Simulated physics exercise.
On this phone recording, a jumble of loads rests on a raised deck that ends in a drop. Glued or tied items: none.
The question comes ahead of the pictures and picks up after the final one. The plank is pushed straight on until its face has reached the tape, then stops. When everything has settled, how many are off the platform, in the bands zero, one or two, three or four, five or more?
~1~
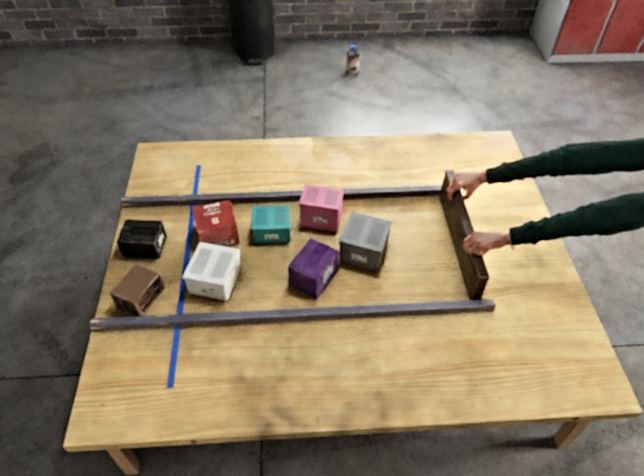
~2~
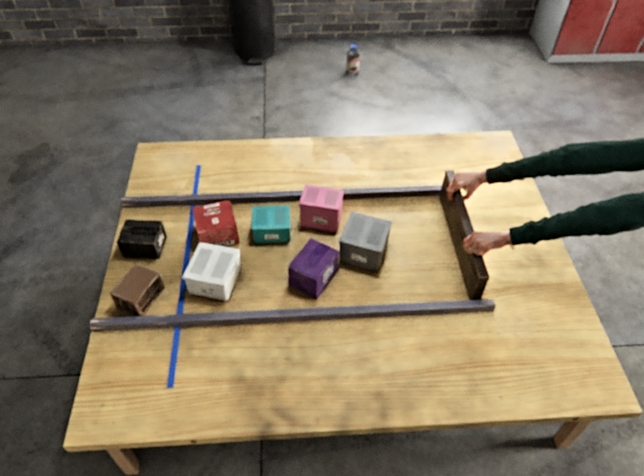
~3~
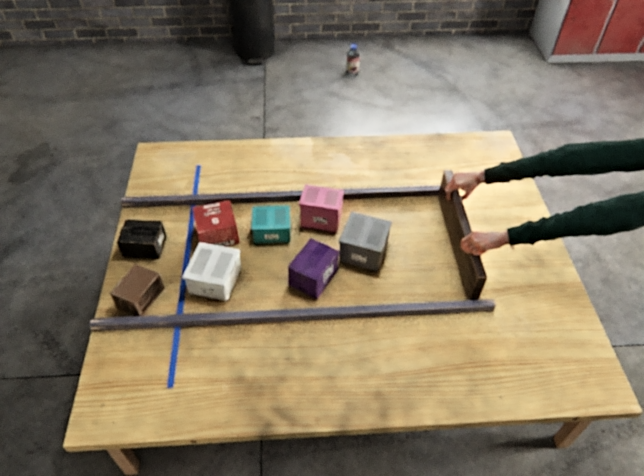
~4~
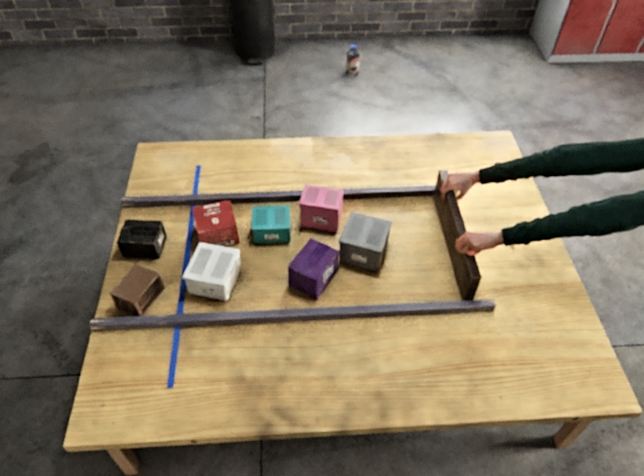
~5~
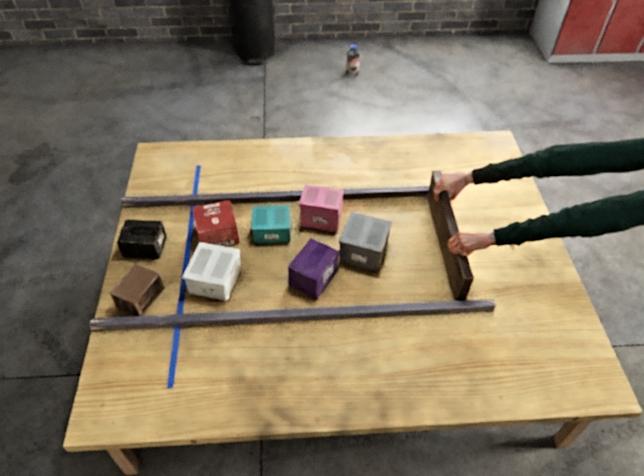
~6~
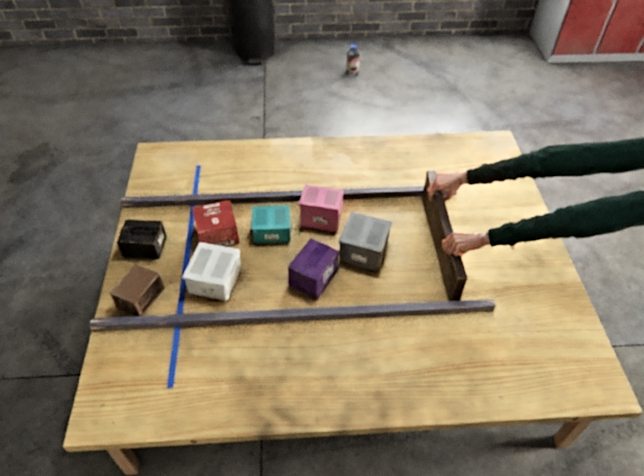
Off the platform: Three or four.
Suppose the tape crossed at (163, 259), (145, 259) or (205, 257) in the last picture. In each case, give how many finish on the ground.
The three tries give 5, 5 and 2.
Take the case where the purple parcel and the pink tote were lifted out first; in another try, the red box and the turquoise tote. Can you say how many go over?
The number fallen is 2, and in the other try 1.
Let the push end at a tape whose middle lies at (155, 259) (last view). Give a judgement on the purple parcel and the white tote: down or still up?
Here's how it goes: The purple parcel stays where it is, and the white tote goes down.
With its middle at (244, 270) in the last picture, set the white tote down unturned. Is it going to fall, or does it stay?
It is safe.
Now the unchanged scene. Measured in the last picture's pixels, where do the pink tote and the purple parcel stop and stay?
Final positions - pink tote around (167, 219), purple parcel around (161, 292).
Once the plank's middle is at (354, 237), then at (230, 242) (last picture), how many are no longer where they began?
2 by the first point, 8 by the second.
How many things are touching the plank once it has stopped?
3.
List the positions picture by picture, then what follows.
In the first frame, black parcel (142, 239); brown crate (138, 290); red box (216, 226); plank (462, 232); tape (187, 257).
In the second frame, brown crate (138, 291); grey tote (365, 242).
In the third frame, red box (216, 226); plank (460, 233).
In the fourth frame, black parcel (142, 239); purple parcel (314, 268).
In the fifth frame, brown crate (138, 291); turquoise tote (272, 225).
In the sixth frame, black parcel (142, 239); brown crate (138, 291); red box (216, 226); plank (442, 233); tape (187, 257).
Soon after, none off yet; black parcel at rest near (142, 239); brown crate at rest near (138, 291); red box at rest near (216, 226).
By the end, the number that fall off is three or four; fallen, red box, brown crate and black parcel.
